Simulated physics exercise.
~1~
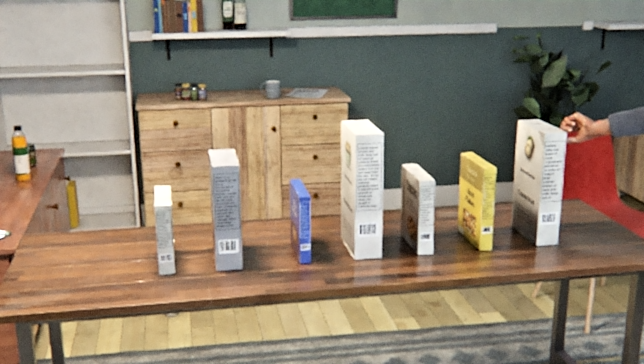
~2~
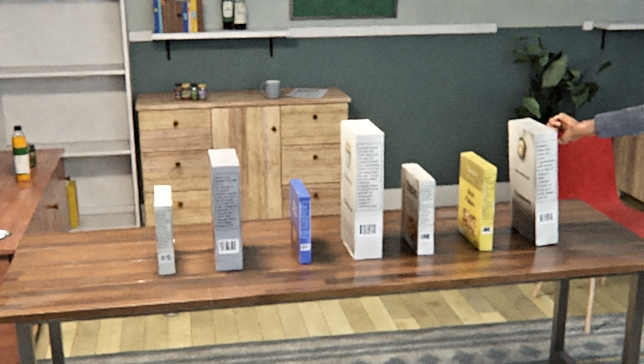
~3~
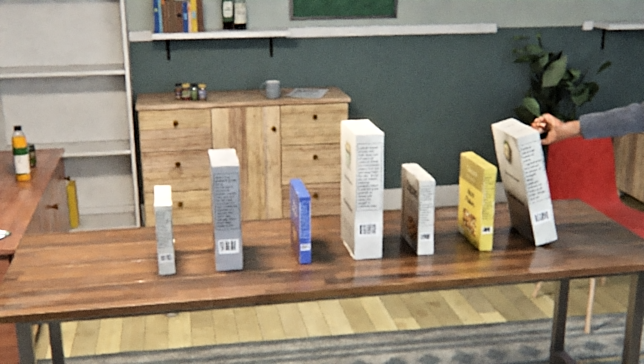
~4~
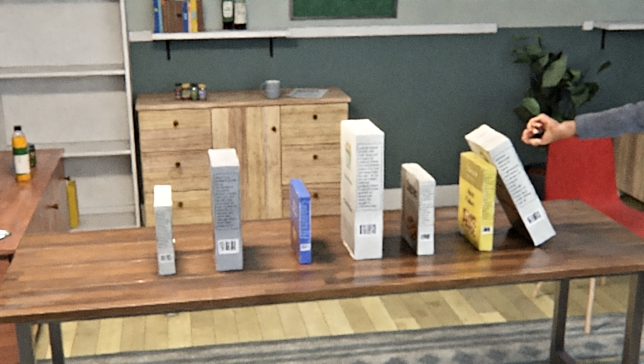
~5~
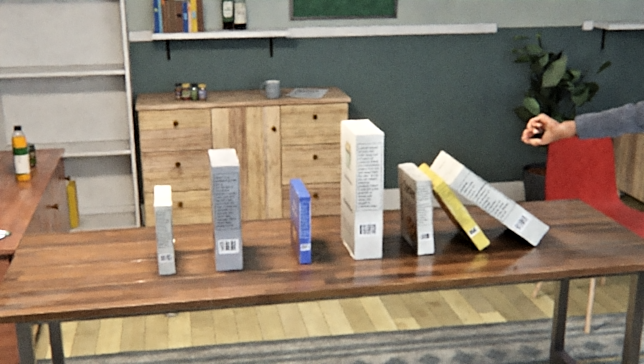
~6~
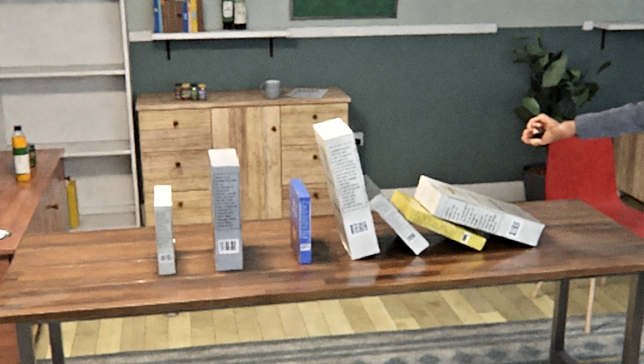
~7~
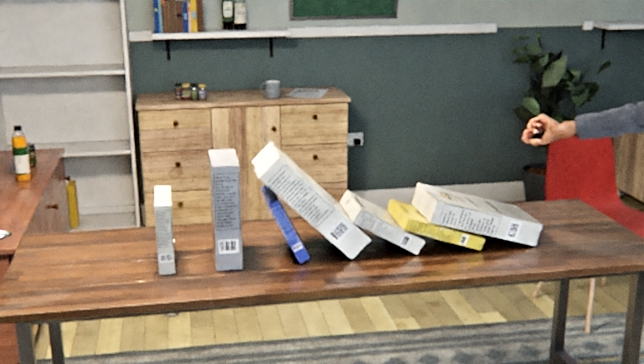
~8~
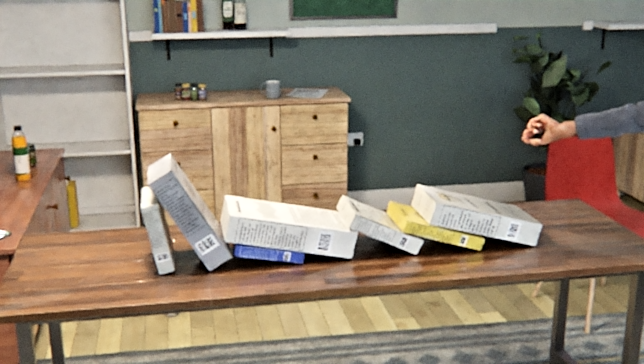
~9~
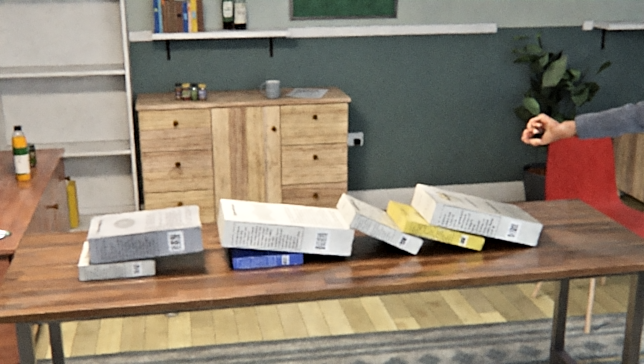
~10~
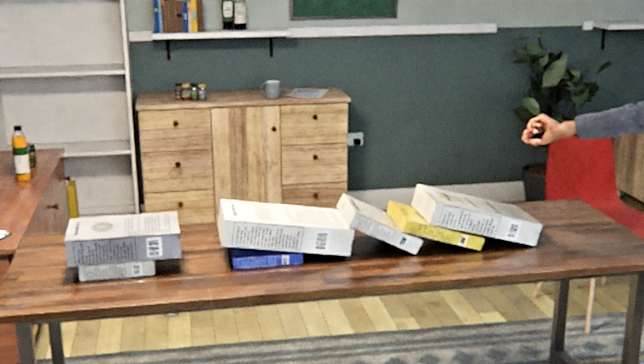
In a dining room, a hand tipped the rightmost of seven upright boxes on a wooden table, and it toppled left into the yellow one, knocking the rest over in turn, blue one included, until none stood and several lay overlapping.
